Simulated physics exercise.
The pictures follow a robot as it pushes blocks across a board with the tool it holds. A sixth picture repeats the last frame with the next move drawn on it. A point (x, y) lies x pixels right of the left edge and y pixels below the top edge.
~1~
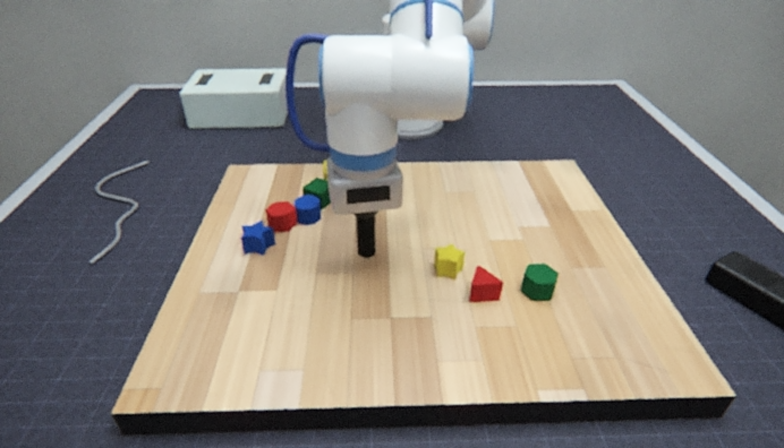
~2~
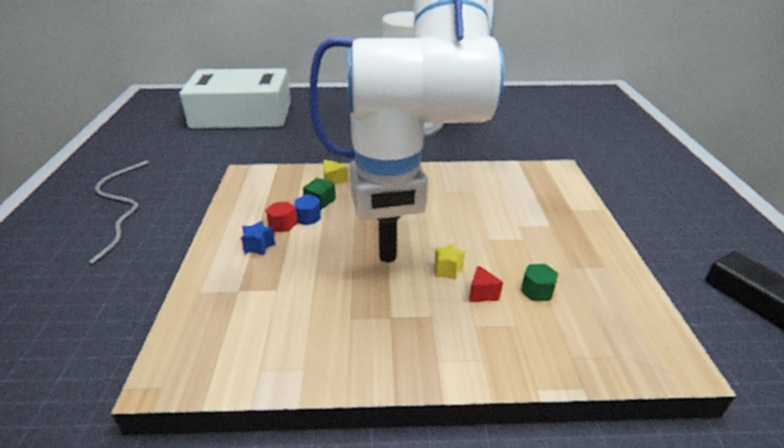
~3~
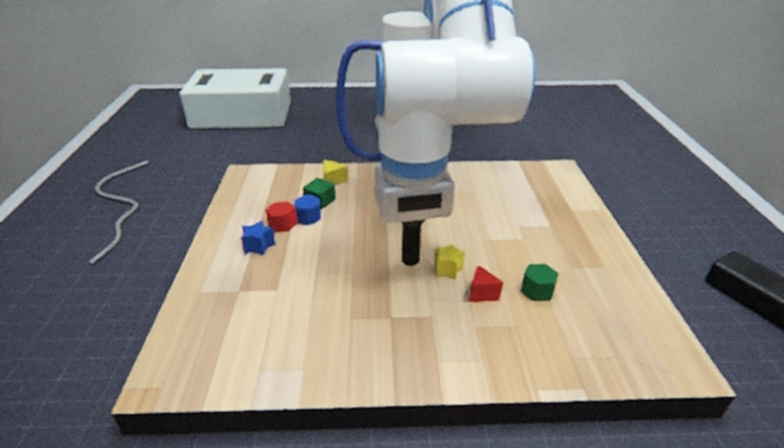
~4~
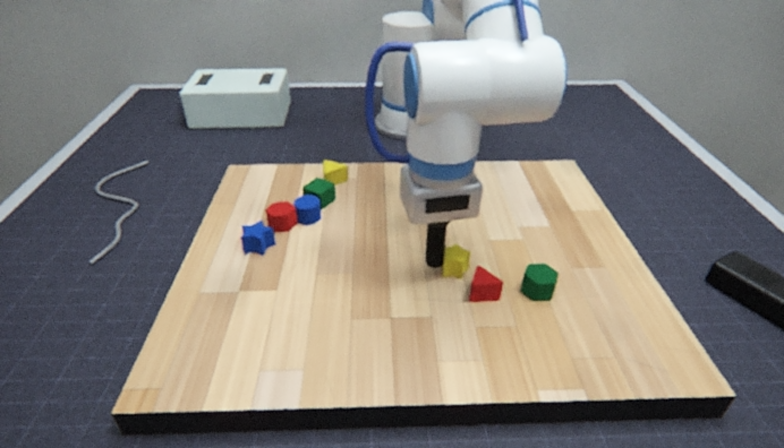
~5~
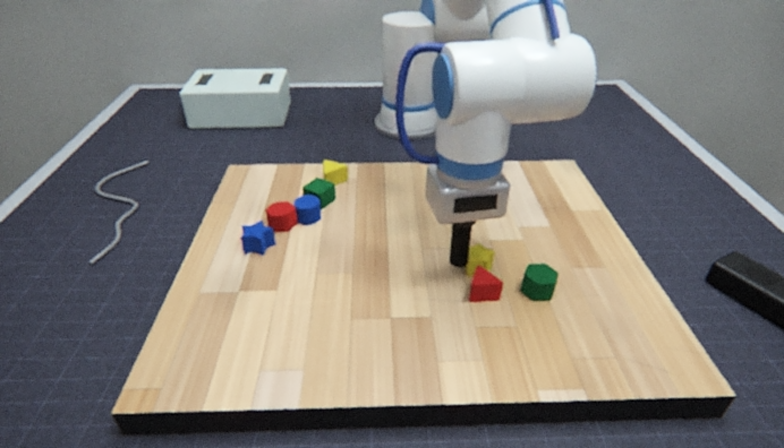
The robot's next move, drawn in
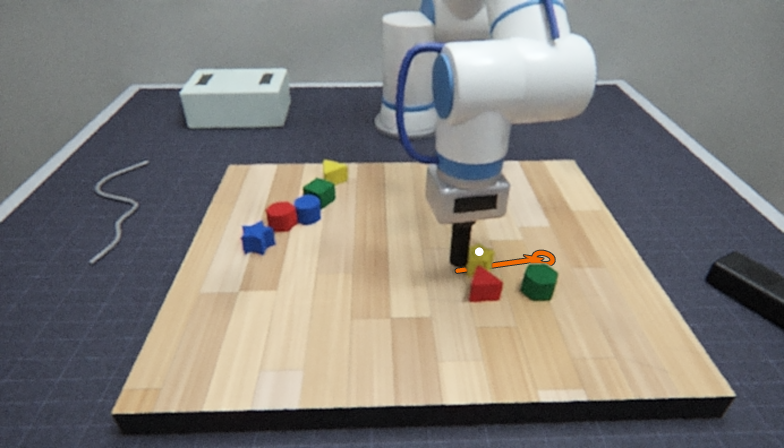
A white robot arm with a black tool tip moves steadily rightward over a light wooden board on a dark table, seen from a fixed, raised view facing the arm. Blue, red, green and yellow blocks line the upper left; a yellow star, red triangle and green hexagon sit right of centre. The tip meets the star and pushes it right, close behind the triangle.
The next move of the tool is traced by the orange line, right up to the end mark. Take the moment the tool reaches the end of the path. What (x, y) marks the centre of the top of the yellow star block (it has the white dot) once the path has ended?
The middle of the upper face of the yellow star block will lie at about (567, 241) in the picture.
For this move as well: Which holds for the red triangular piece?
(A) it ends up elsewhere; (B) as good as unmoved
Correct choice: B.
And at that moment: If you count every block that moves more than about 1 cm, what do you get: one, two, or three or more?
My best guess is that a single block moves over 1 cm.
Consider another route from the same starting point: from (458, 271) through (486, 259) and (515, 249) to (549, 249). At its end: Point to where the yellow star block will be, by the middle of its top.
I'd guess (518, 246).
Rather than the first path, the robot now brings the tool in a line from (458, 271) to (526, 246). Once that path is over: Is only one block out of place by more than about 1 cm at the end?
Yes, that is what happens.
Path on the board, straight from (458, 271) to (543, 258); the dot is on the yellow star block.
On the path given first. One third of the way, tool (488, 258); yellow star block (509, 248).
Two thirds of the way, tool (517, 254); yellow star block (539, 244).
At the end, tool (545, 251); yellow star block (567, 241); red triangular piece in place.
